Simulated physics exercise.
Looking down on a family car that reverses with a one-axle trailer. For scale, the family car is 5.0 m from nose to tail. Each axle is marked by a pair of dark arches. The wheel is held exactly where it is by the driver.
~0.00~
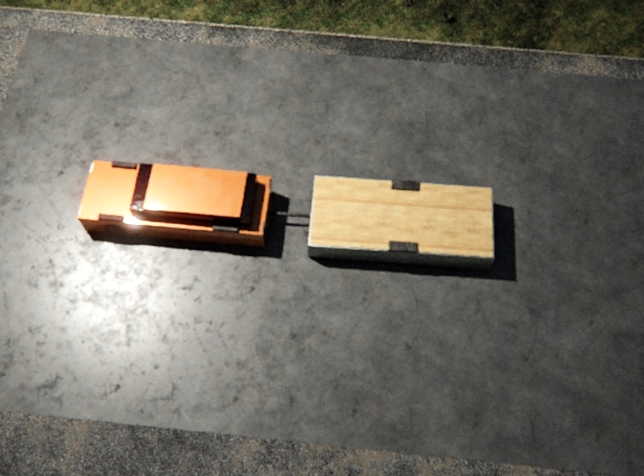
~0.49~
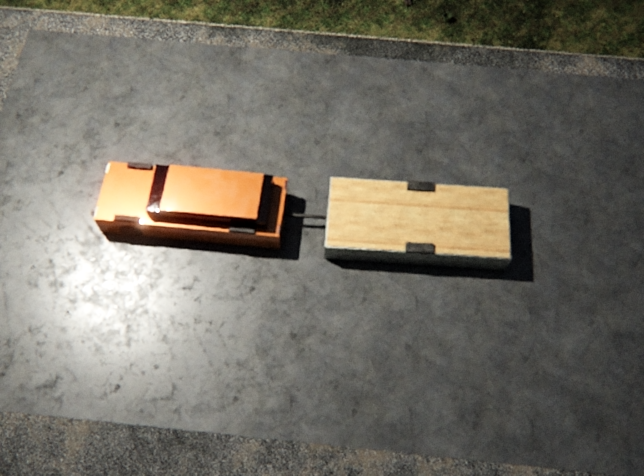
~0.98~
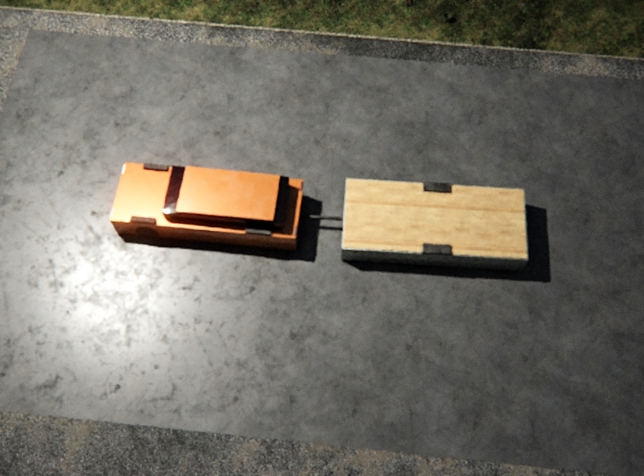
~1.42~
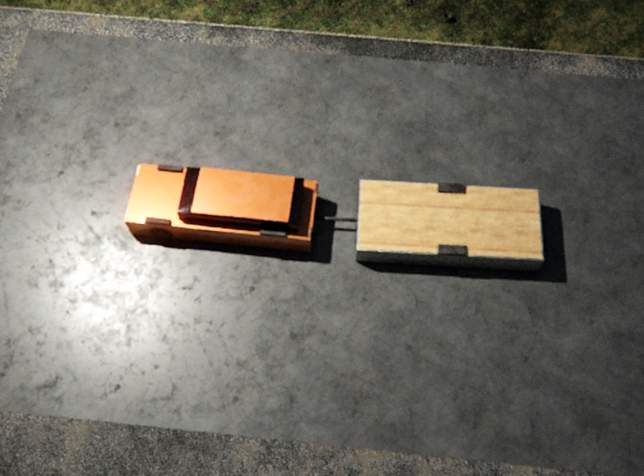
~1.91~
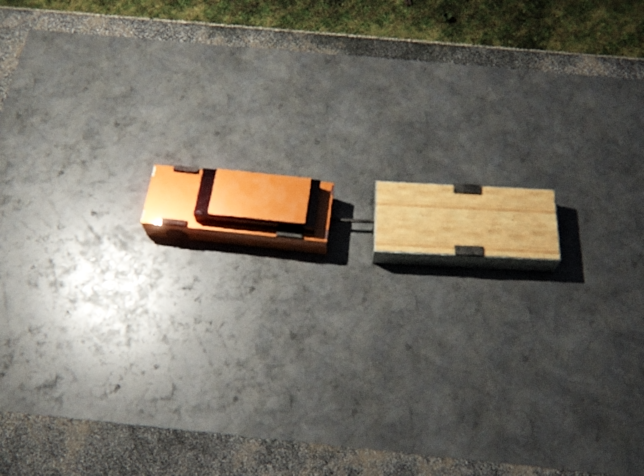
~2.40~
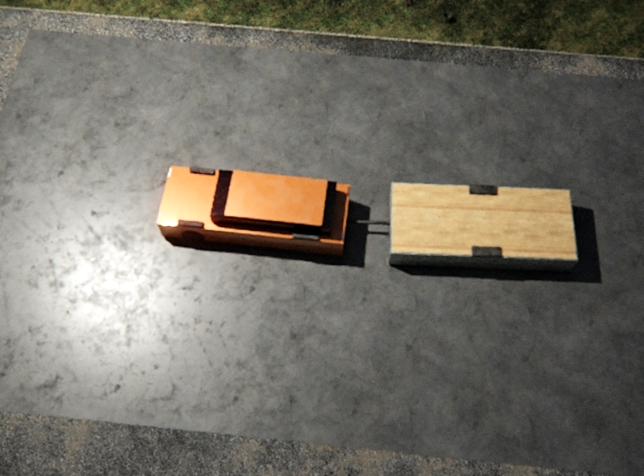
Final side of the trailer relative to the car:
Right.
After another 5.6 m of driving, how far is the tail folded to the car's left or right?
It ends up at around 30° to the car's right.
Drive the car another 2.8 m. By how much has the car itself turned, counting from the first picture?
Heading change: Around 2°.
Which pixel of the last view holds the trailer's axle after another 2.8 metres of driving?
The axle is about at (588, 220).
By 5.5 s, the tail is 12° to the car's right, the car has turned 2° and the trailer's axle is at (588, 220) of the last picture.
By 8.7 s, the tail is 28° to the car's right, the car has turned 4° and the trailer's axle is out of the picture.
By 11.8 s, the tail is 60° to the car's right, the car has turned 5° and the trailer's axle is out of the picture; it has jack-knifed.
